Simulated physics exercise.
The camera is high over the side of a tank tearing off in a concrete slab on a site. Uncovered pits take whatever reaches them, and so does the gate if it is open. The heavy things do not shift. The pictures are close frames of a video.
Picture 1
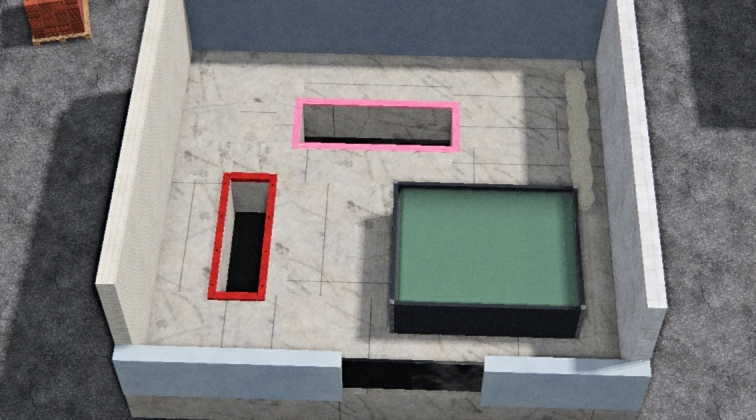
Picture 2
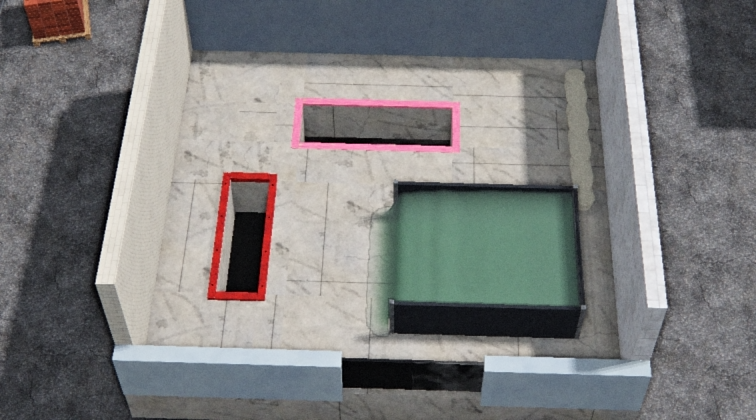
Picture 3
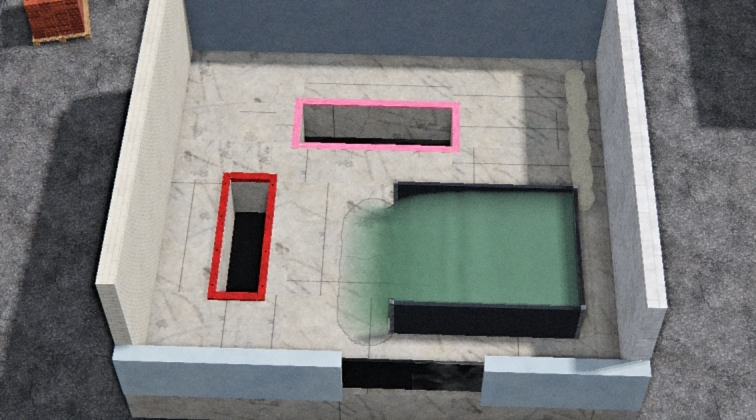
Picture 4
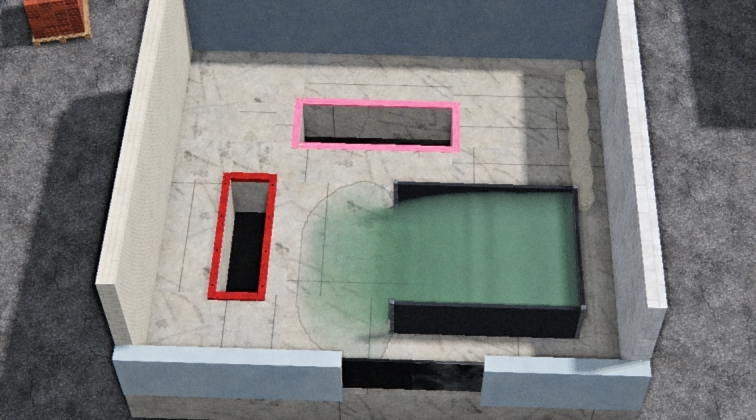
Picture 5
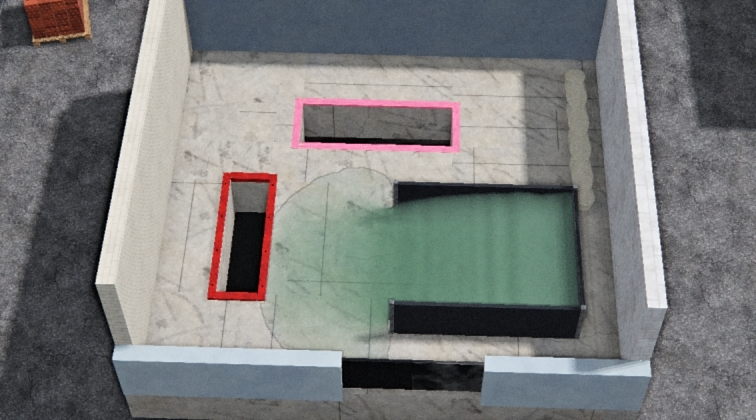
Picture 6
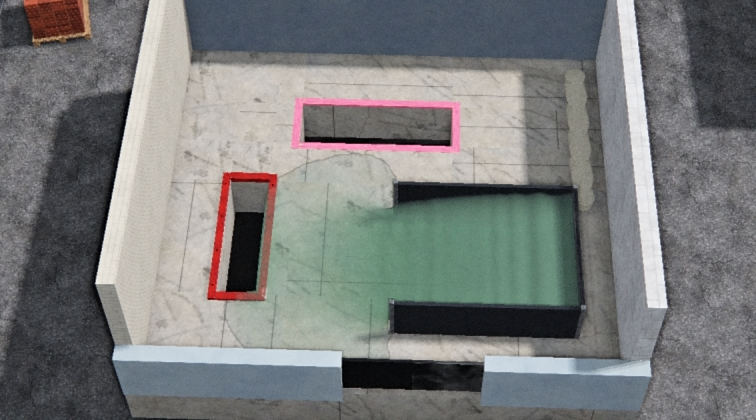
Green water in an open-sided tank pouring out through its left side and spreading leftward across a pale slab to a red-edged opening.
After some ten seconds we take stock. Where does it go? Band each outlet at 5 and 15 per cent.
The gate takes under 5 %; the pink pit takes between 5 and 15 %; the red pit takes over 15 %.
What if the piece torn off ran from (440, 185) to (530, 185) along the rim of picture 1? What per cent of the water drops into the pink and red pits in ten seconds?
Per cent: Pink 45, red 0.
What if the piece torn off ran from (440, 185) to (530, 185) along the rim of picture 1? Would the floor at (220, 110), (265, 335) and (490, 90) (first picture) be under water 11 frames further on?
In that order: Clear, not flooded, under water.
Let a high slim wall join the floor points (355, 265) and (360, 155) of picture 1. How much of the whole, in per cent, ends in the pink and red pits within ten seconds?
Parts in a hundred: Pink 25, red 25.
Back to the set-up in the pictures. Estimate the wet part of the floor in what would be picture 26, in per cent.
Near 50 in a hundred.
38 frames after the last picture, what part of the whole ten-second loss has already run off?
About 80 per cent.
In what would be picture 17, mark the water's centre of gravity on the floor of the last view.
Close to (379, 276).
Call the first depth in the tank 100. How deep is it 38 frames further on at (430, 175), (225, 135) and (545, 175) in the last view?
About 0, 6 and 0 per cent.
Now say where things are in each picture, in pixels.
Still water in the open tank at (486, 247), in the first picture.
The front is at (391, 210), out from the gap at (396, 261), in the second picture.
The front is at (363, 206), out from the gap at (396, 263), in the third picture.
Water pours out at (396, 264) and has run to (344, 193), in the fourth picture.
Water pours out at (396, 264) and has run to (288, 207), in the fifth picture.
The front is at (231, 314), out from the gap at (396, 264), in the sixth picture.
A moment on, water covers 30 % of the floor; the gate 0 %, the pink pit 0 %, the red pit 10 %.
Next, water covers 40 % of the floor; the gate 0 %, the pink pit 1 %, the red pit 22 %.
Then, water covers 50 % of the floor; the gate 0 %, the pink pit 1 %, the red pit 36 %.
Later, water covers 65 % of the floor; the gate 0 %, the pink pit 3 %, the red pit 46 %.
In the end, water covers 85 % of the floor; the gate 0 %, the pink pit 11 %, the red pit 48 %.
